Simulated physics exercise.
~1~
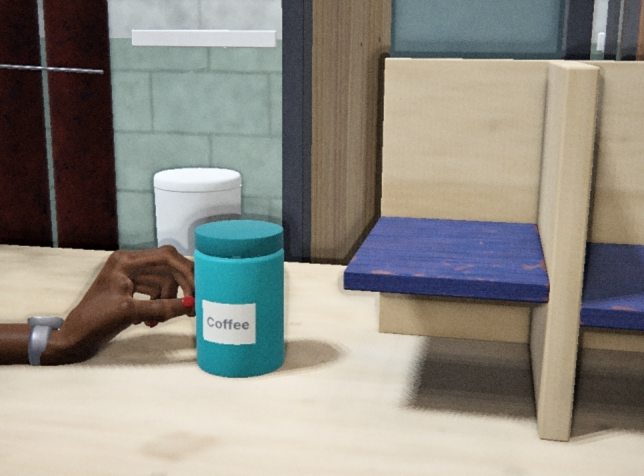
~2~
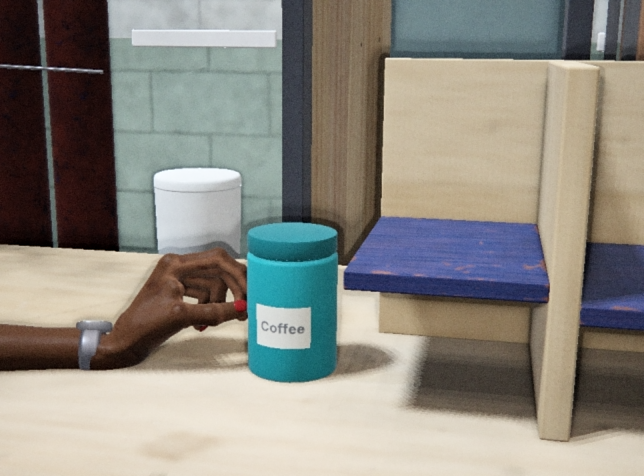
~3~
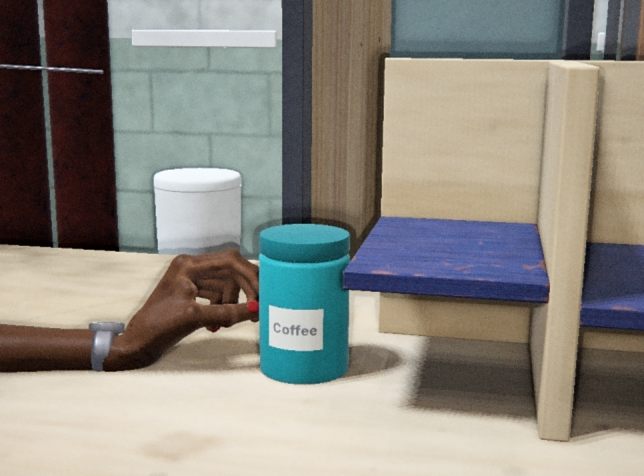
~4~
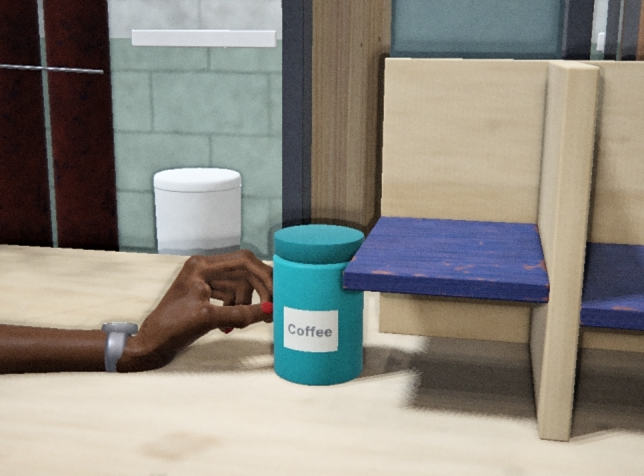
On a pale wooden surface in a tiled room, a hand wearing a grey wristband pushes an upright turquoise jar labelled Coffee to the right toward a blue-topped shelf in a small rack, and it ends at the shelf's edge, too tall to fit underneath.
